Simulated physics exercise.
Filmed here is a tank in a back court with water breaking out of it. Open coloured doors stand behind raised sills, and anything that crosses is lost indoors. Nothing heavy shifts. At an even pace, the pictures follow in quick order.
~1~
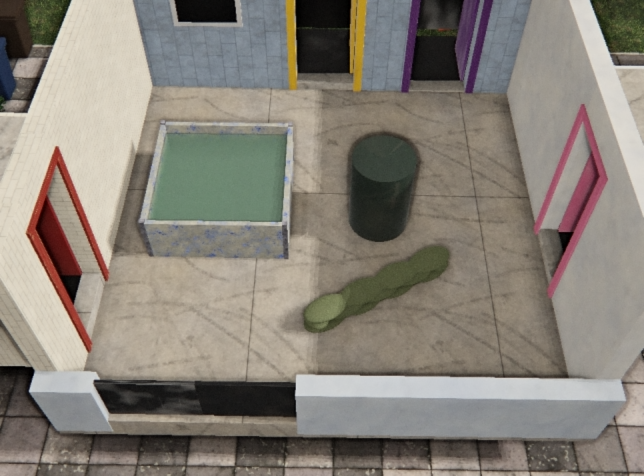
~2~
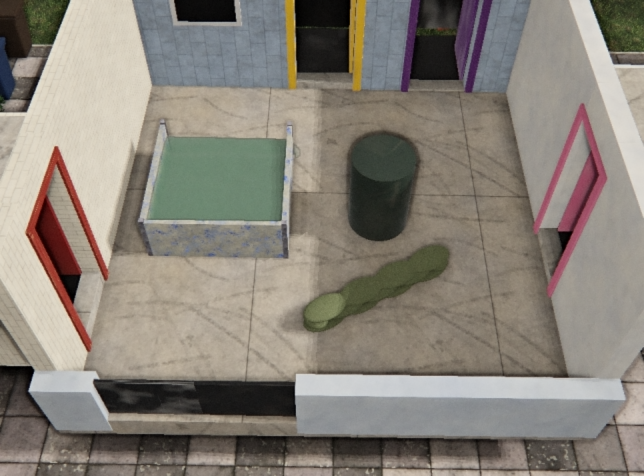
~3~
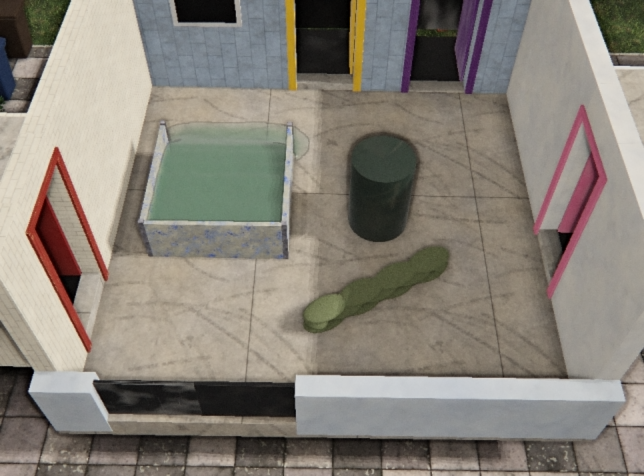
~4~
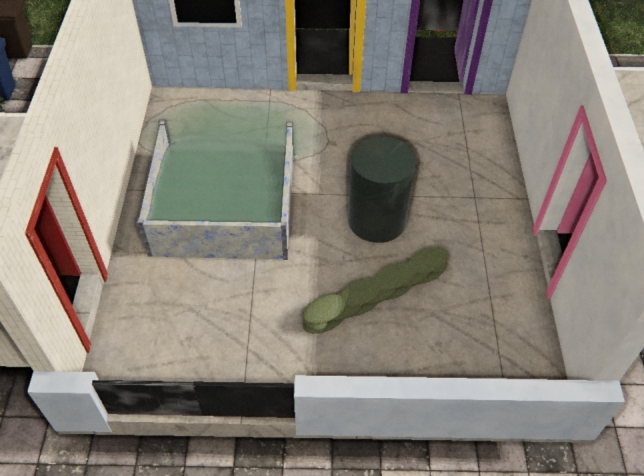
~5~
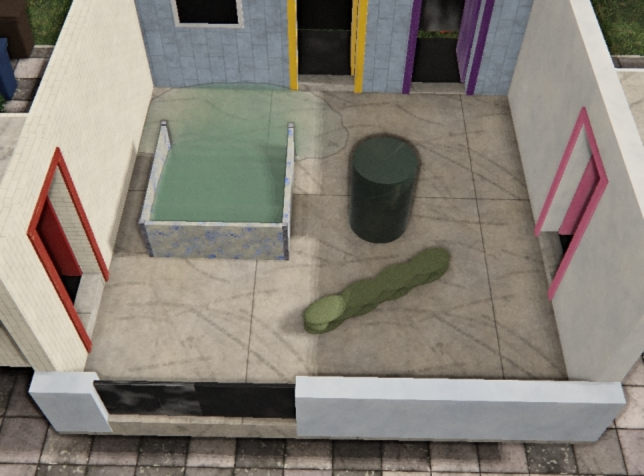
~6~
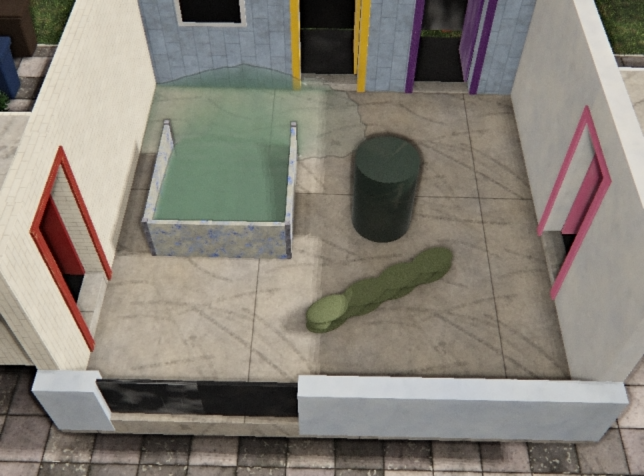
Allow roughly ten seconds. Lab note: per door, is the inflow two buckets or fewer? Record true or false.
Pink door true; red door true; purple door false; yellow door false.
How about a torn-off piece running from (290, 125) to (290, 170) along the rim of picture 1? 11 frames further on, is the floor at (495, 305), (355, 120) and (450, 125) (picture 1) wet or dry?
Unwetted, submerged, submerged.
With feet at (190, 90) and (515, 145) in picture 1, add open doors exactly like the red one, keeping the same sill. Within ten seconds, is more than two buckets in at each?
In order: Exceeds it, falls short.
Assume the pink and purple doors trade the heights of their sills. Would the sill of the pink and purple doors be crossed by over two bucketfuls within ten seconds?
The pink door runs over, the purple door stays within.
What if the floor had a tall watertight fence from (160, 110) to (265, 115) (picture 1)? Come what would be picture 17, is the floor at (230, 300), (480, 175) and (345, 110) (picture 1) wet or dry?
Results in order: Bone-dry / bone-dry / swamped.
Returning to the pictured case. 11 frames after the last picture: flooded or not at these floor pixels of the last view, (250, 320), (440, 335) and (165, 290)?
In that order the points end up high and dry, high and dry and high and dry.
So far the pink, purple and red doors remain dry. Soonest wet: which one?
The purple-painted one, I reckon.
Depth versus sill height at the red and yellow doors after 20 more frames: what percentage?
The first is near 40 per cent, the second near 100 per cent.
A moment on, water covers 20 % of the floor; the pink door not reached, the red door not reached, the purple door wet at the sill, nothing in, the yellow door under two buckets in.
Next, water covers 30 % of the floor; the pink door not reached, the red door not reached, the purple door wet at the sill, nothing in, the yellow door over two buckets in.
Then, water covers 50 % of the floor; the pink door wet at the sill, nothing in, the red door wet at the sill, nothing in, the purple door under two buckets in, the yellow door over two buckets in.
Later, water covers 80 % of the floor; the pink door wet at the sill, nothing in, the red door wet at the sill, nothing in, the purple door over two buckets in, the yellow door over two buckets in.
In the end, water covers 95 % of the floor; the pink door wet at the sill, nothing in, the red door wet at the sill, nothing in, the purple door far over two buckets in, the yellow door over two buckets in.
